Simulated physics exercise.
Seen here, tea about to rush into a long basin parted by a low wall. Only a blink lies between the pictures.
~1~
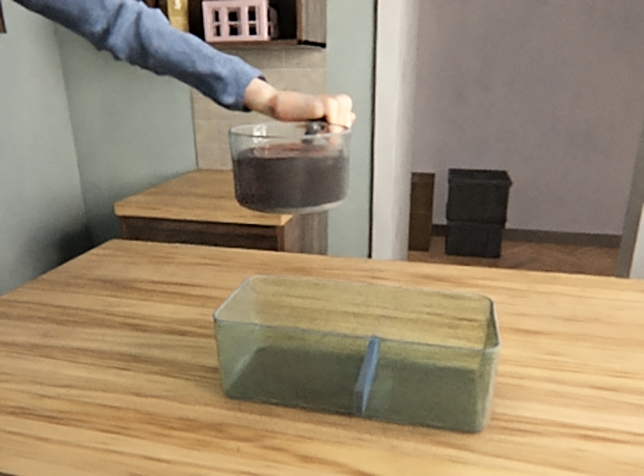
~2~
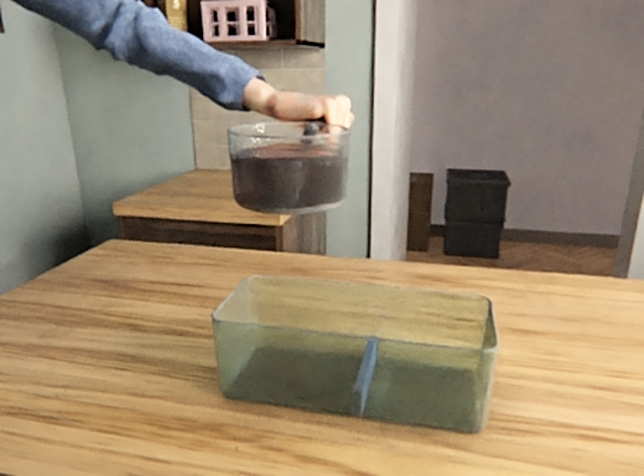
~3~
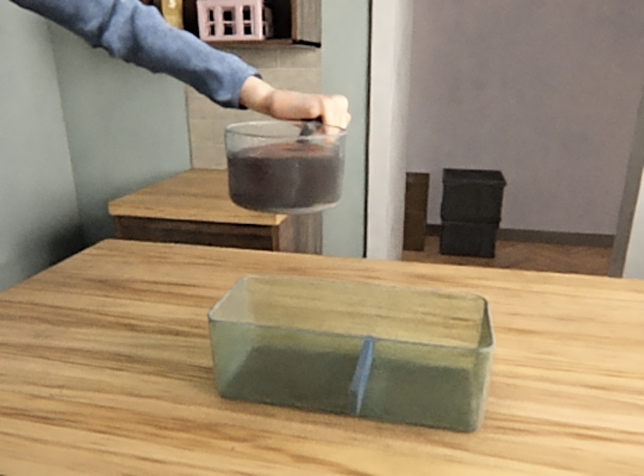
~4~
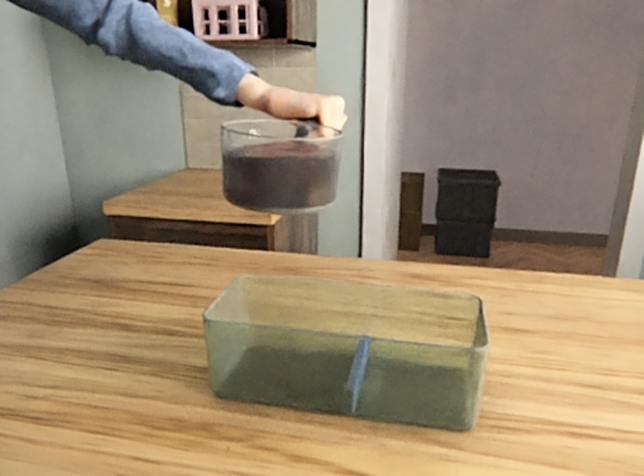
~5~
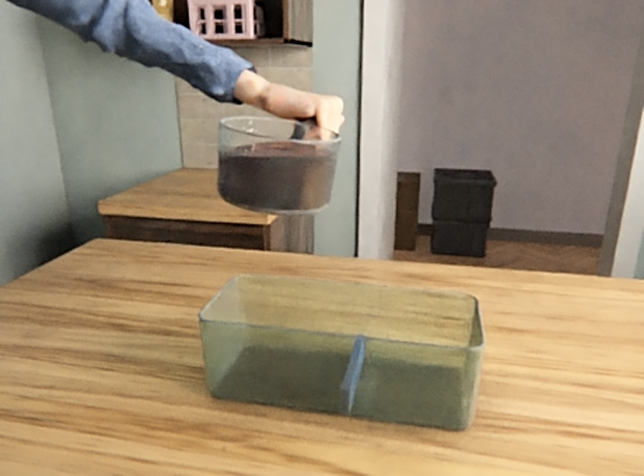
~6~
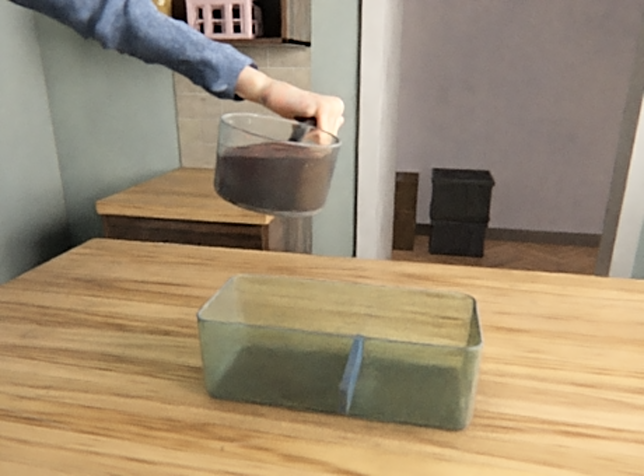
A hand at the end of a blue-sleeved arm, reaching in from the upper left, slowly tilts a clear round container of dark tea down toward the right. Below it, on a pale wooden table seen from slightly above in a room with grey-green walls, sits a long greenish transparent basin with a low blue wall across it. The view drifts slightly, shifting everything a little left.
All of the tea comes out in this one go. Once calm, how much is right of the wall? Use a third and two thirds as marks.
In the end above two thirds is right of the wall.
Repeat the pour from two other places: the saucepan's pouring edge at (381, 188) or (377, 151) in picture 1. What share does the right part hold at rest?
First some 85, then 90 per cent.
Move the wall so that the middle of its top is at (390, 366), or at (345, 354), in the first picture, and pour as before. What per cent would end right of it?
Near 65 % and 95 %.
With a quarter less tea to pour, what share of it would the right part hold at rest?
About 90 per cent.
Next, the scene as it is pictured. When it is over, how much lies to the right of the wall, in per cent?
Roughly 90 in a hundred.
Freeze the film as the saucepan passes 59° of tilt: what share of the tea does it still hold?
About 75 per cent.
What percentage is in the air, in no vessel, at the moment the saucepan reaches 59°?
It comes to 20 per cent or so.
A moment on, the saucepan is tipped part way and 76 per cent is still to pour, 0 is left of the wall and 3 right of it.
Next, the saucepan is tipped on its side and 22 per cent is still to pour, 2 is left of the wall and 59 right of it.
Then the saucepan is tipped on its side and 3 per cent is still to pour, 8 is left of the wall and 85 right of it.
Later the saucepan is tipped on its side and 0 per cent is still to pour, 10 is left of the wall and 89 right of it.
In the end 11 per cent lies left of the wall, 88 right of it and 1 outside.
